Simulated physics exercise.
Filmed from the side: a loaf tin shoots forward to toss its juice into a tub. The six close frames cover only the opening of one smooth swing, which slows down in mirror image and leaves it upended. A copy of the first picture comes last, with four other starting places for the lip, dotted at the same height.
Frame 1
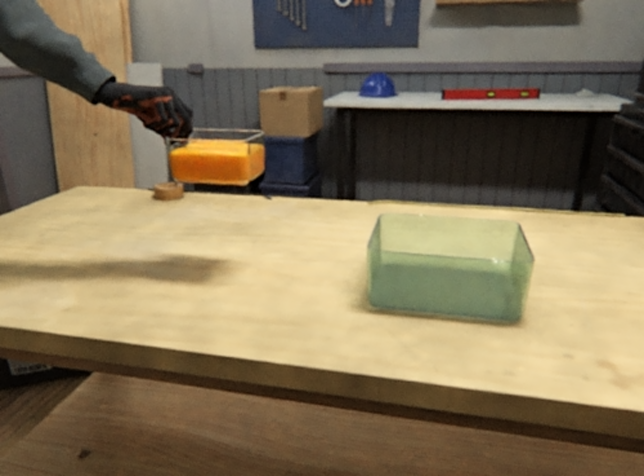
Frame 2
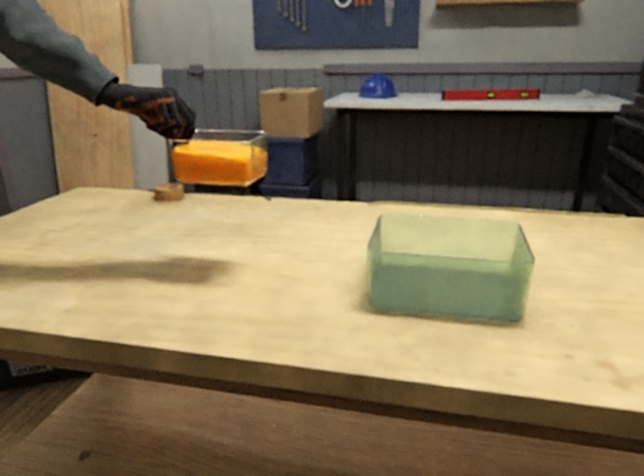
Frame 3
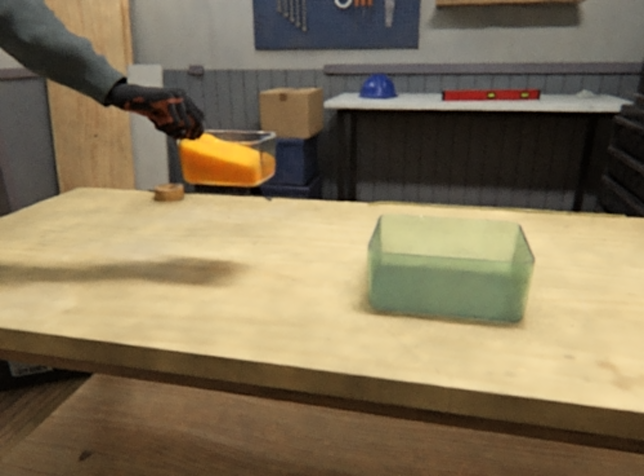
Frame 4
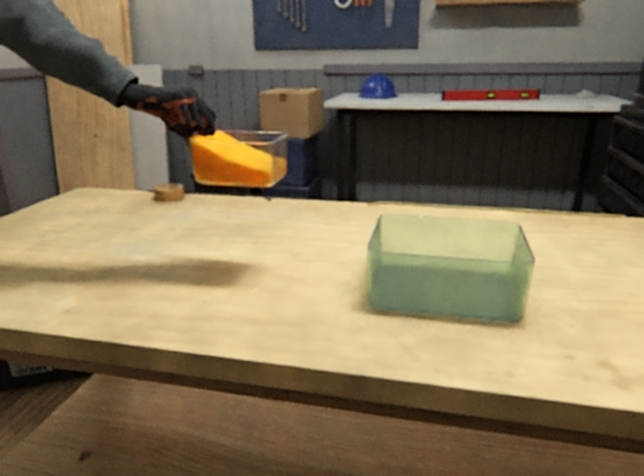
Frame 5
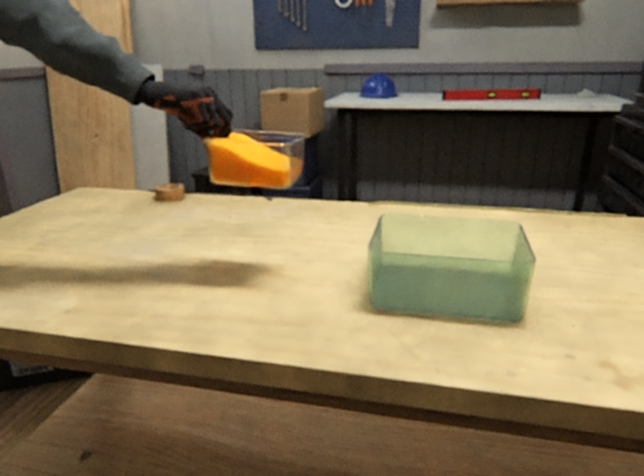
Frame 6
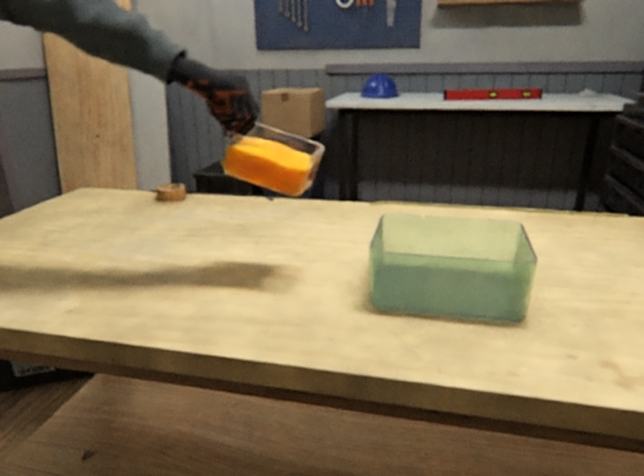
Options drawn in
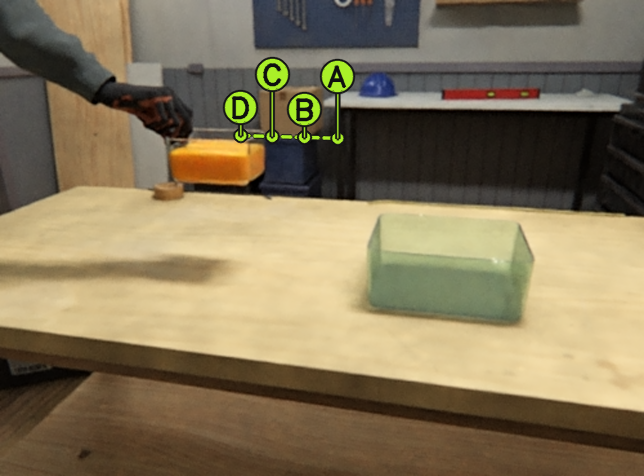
A gloved hand held a clear container of orange juice above a wooden table and moved it right toward a green tub, the juice sloshing up on the left before the container tilted slightly.
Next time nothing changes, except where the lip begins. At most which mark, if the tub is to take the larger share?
C will do.
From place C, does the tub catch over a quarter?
Yes, it does.
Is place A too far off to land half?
No, that is safe.
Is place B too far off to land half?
No, not at all.
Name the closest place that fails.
D.
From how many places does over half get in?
Three.
In lime, A at (337, 138); B at (304, 137); C at (272, 136); D at (240, 135).
With A, about 89 % lands in the tub, 7 % falls short and 4 % goes beside or beyond.
With B, about 87 % lands in the tub, 4 % falls short and 9 % goes beside or beyond.
With C, about 64 % lands in the tub, 28 % falls short and 9 % goes beside or beyond.
With D, about 28 % lands in the tub, 66 % falls short and 6 % goes beside or beyond.
